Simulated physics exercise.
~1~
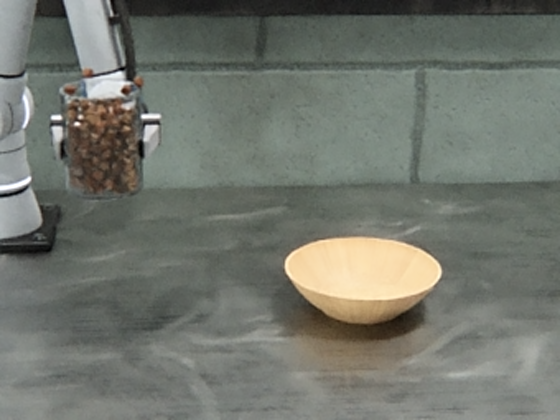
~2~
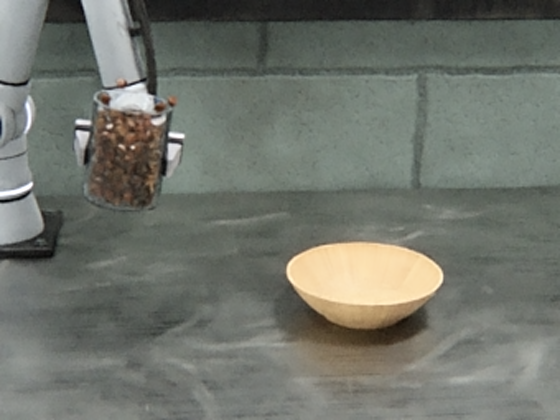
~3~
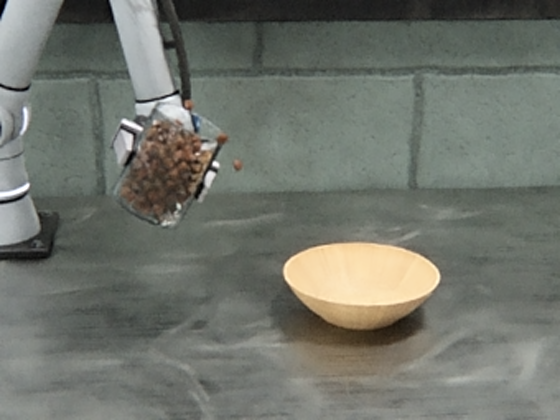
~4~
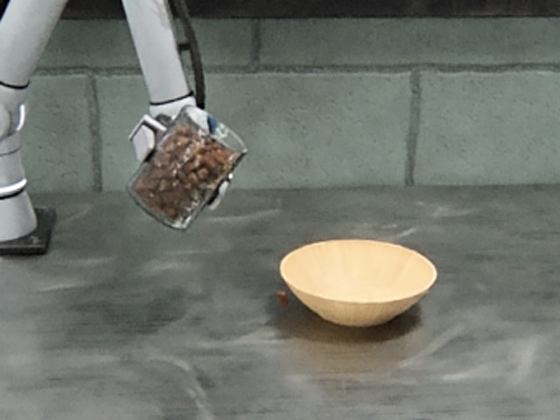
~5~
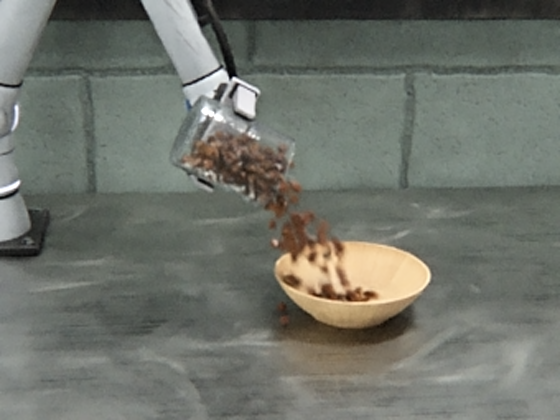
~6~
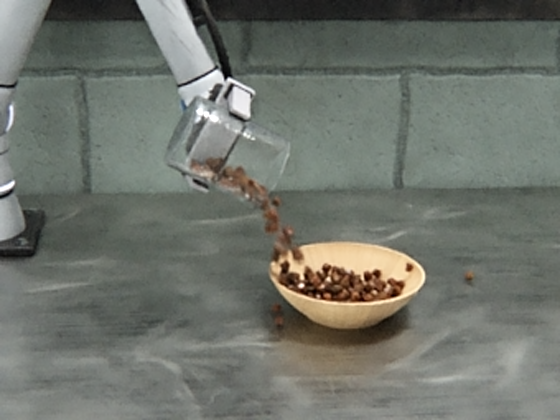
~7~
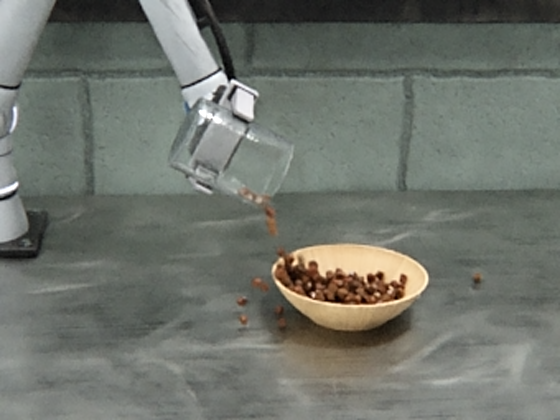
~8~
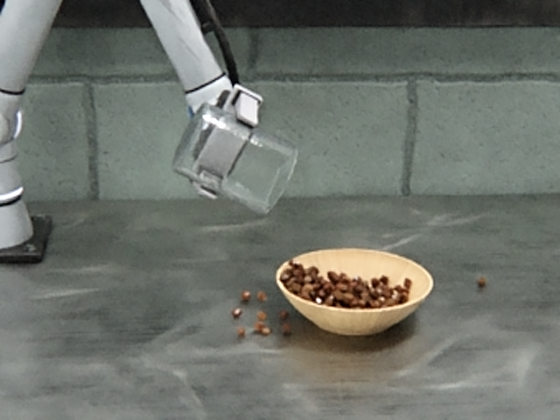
A robot arm tipped a clear beaker full of small brown pellets, moving it right and pouring them into a shallow wooden bowl until the beaker was empty, with most landing in the bowl and a few scattered on the dark table.
